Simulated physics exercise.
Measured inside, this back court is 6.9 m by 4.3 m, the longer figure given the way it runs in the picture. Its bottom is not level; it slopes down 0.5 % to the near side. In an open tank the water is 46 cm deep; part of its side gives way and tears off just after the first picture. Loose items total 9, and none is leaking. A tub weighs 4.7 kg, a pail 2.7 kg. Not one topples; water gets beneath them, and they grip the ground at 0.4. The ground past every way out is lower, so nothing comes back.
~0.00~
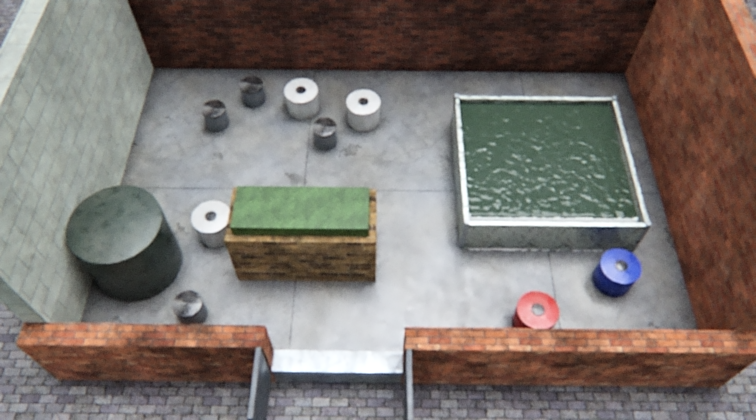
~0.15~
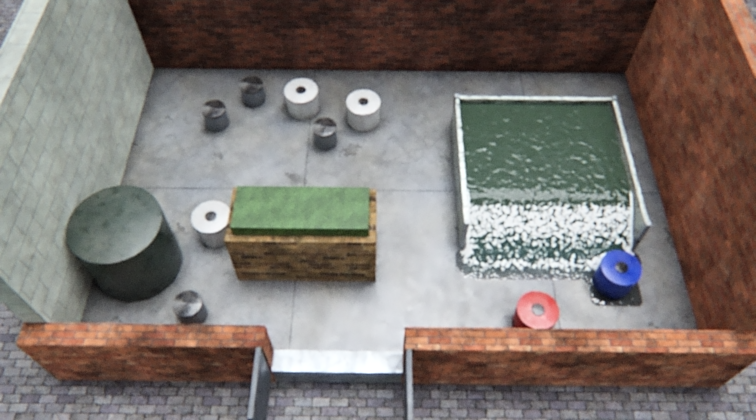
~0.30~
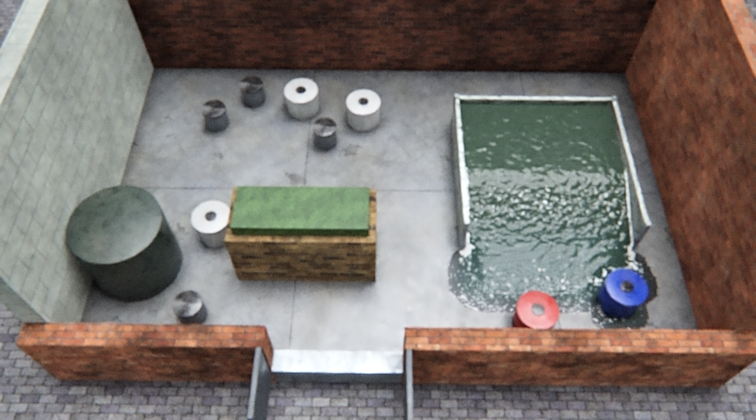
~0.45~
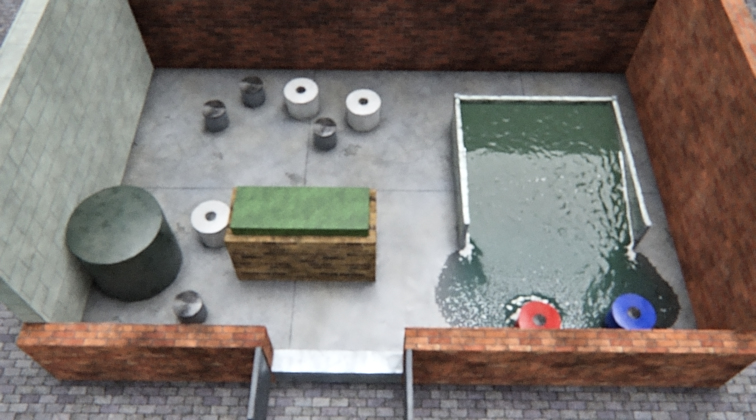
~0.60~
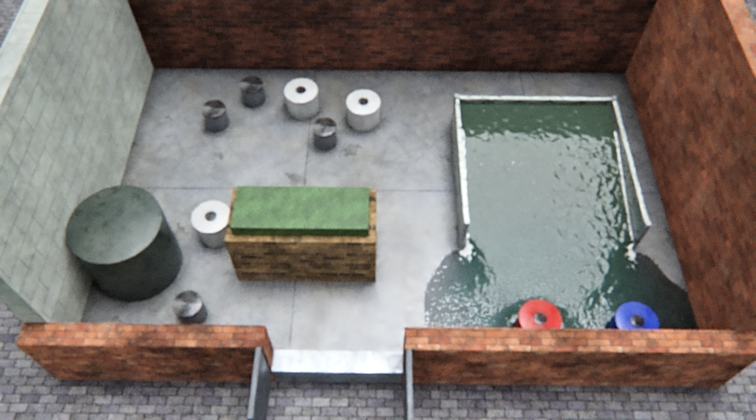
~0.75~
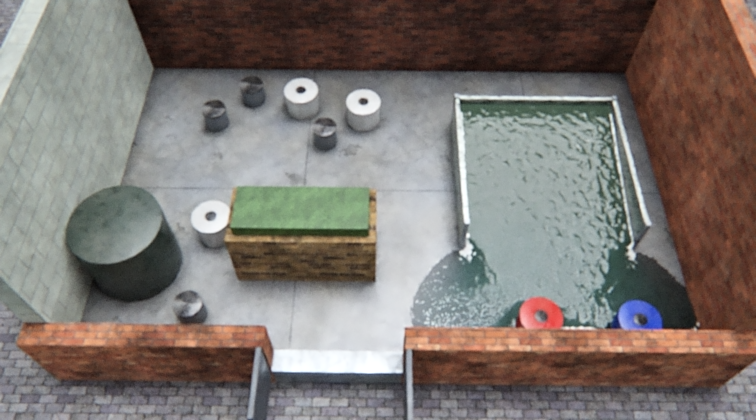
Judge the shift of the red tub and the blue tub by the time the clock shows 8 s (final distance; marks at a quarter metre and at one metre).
As I see it, the red tub ends up well clear of its start. The blue tub ends up well clear of its start.
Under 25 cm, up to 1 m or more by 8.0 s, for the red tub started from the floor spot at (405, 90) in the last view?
What happens is that it covers a big distance.
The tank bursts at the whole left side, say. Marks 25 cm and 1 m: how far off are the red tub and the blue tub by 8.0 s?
The red tub drifts a bit; the blue tub remains where it was.
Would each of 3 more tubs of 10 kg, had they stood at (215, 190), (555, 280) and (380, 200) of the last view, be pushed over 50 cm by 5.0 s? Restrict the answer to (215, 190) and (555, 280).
Taking them in order, they end up smaller and greater.
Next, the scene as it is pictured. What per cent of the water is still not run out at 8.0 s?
Some 88 per cent remains.
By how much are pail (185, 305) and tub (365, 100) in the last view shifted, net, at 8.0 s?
Taking them in turn, the shifts are 200 cm and 120 cm.
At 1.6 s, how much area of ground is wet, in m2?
Wet: Near 9.0 m2.
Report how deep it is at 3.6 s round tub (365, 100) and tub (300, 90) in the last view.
I'd put it at 0 cm and 0 cm respectively.
After 1.6 s the red tub is near (510, 288), 0.4 m from its start, afloat; the blue tub is near (693, 288), 0.7 m from its start, afloat; 0 of 9 are out; 2 afloat.
After 3.6 s the red tub is near (434, 163), 2.2 m from its start, aground; the blue tub is near (610, 59), 3.2 m from its start, afloat; 0 of 9 are out; 2 afloat.
After 5.6 s the red tub is near (433, 109), 3.0 m from its start, afloat; the blue tub is near (416, 84), 3.6 m from its start, afloat; 0 of 9 are out; 3 afloat.
After 8.0 s the red tub is near (330, 92), 4.0 m from its start, afloat; the blue tub is near (220, 60), 5.9 m from its start, afloat; 0 of 9 are out; 9 afloat.
